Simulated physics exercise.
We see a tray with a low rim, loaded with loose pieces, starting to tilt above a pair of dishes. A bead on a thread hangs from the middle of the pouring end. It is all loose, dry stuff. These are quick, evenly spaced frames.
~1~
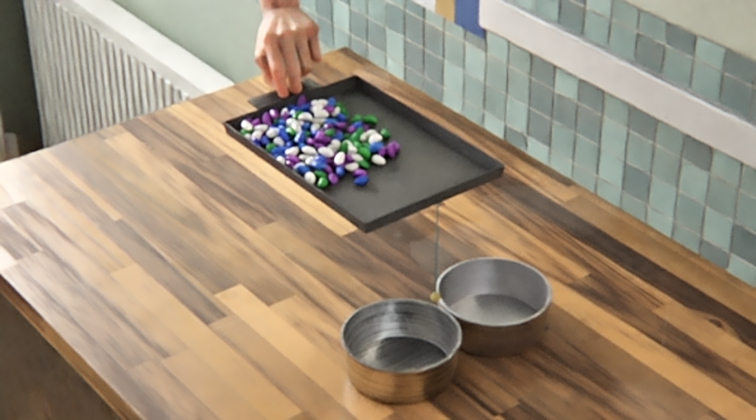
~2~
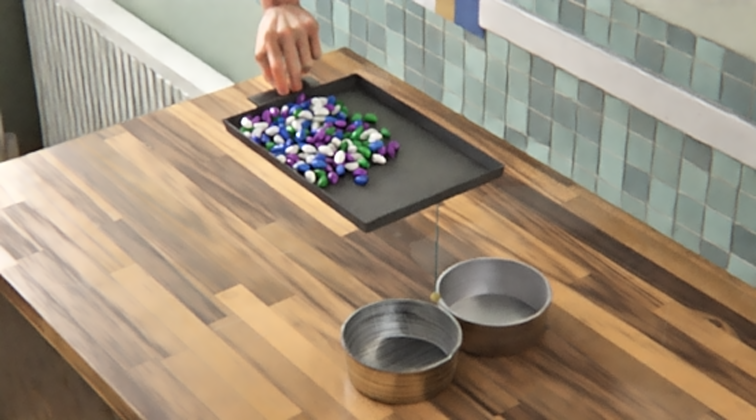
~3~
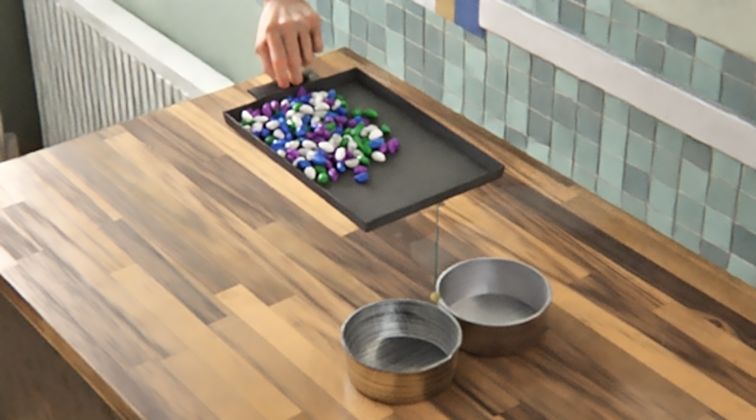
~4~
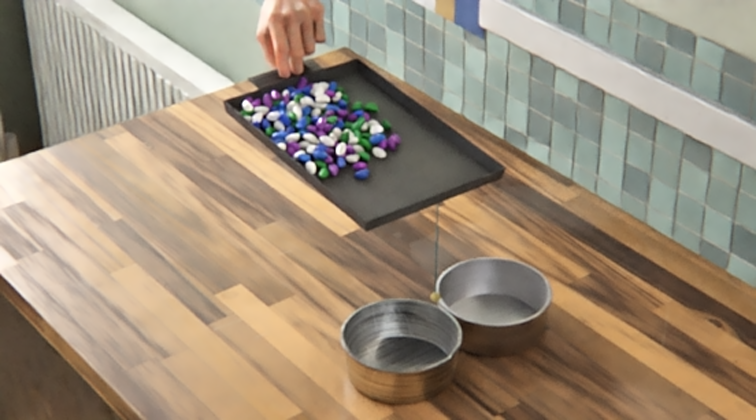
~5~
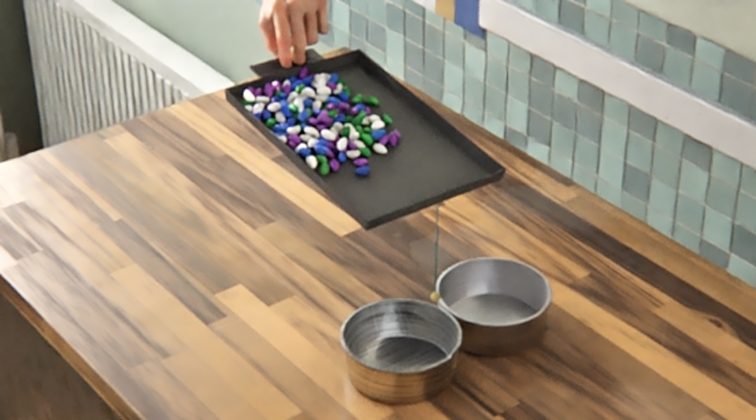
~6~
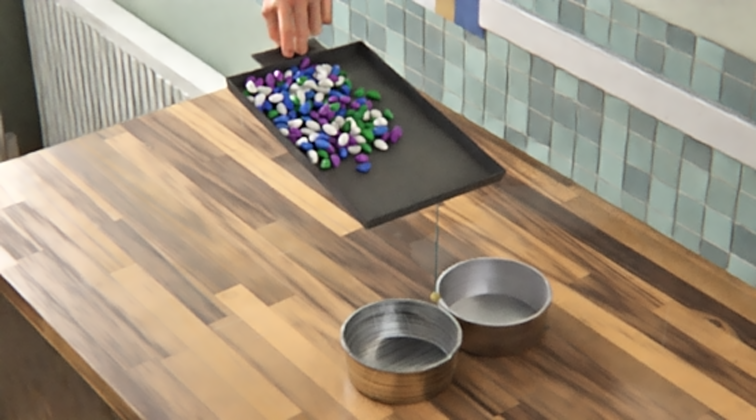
A hand slowly raises the handle end of a dark tray of colourful jelly beans.
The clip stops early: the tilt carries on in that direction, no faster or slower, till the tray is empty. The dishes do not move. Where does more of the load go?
The right-hand dish gets more.
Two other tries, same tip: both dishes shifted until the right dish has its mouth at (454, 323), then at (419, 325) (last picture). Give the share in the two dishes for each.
The first gives 50 %, the second 10 %.
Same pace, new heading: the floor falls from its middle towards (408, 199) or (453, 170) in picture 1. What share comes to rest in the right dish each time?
About 10 and 90 per cent.
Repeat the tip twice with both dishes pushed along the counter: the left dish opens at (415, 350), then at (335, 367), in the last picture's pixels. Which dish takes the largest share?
In turn: The right-hand dish; right.
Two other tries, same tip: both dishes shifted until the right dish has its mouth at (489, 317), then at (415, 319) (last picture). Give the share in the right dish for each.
Near 70 % and 10 %.
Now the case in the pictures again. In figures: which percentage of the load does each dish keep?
For the left dish some 0 %, for the right dish some 50 %.
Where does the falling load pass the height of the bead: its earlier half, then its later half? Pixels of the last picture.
First near (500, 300), later near (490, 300).
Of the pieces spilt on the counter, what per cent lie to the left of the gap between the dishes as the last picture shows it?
It comes to 0 per cent or so.
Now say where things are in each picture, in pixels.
The first frame shows corners of the pouring end at (366, 221) and (501, 164), level; middle of the load at (319, 140), jelly beans; left dish at (438, 378); right dish at (531, 331); bead on its thread at (436, 297).
The second frame shows corners of the pouring end at (366, 221) and (501, 165), level; middle of the load at (319, 139).
The third frame shows corners of the pouring end at (367, 220) and (502, 165), tipped barely, lowest at the right corner; middle of the load at (319, 134).
The fourth frame shows corners of the pouring end at (367, 219) and (502, 167), tipped a little, lowest at the right corner; middle of the load at (319, 127).
The fifth frame shows corners of the pouring end at (368, 219) and (503, 168), tipped a little, lowest at the right corner; middle of the load at (320, 120).
The sixth frame shows corners of the pouring end at (369, 218) and (503, 170), tipped a little, lowest at the right corner; middle of the load at (322, 113); left dish at (438, 378); right dish at (531, 331).
Soon after the last picture, tray tipped steeply; nearly all on the tray; a stray few in the right dish; a stray few in the air.
A little later, tray tipped right over; most on the tray; a small part in the right dish; a stray few outside both; a stray few in the air.
Later still, tray tipped past a quarter turn; a small part in the left dish; about half in the right dish; about a third outside both.
At rest, tray tipped past a quarter turn; a small part in the left dish; about half in the right dish; about a third outside both.
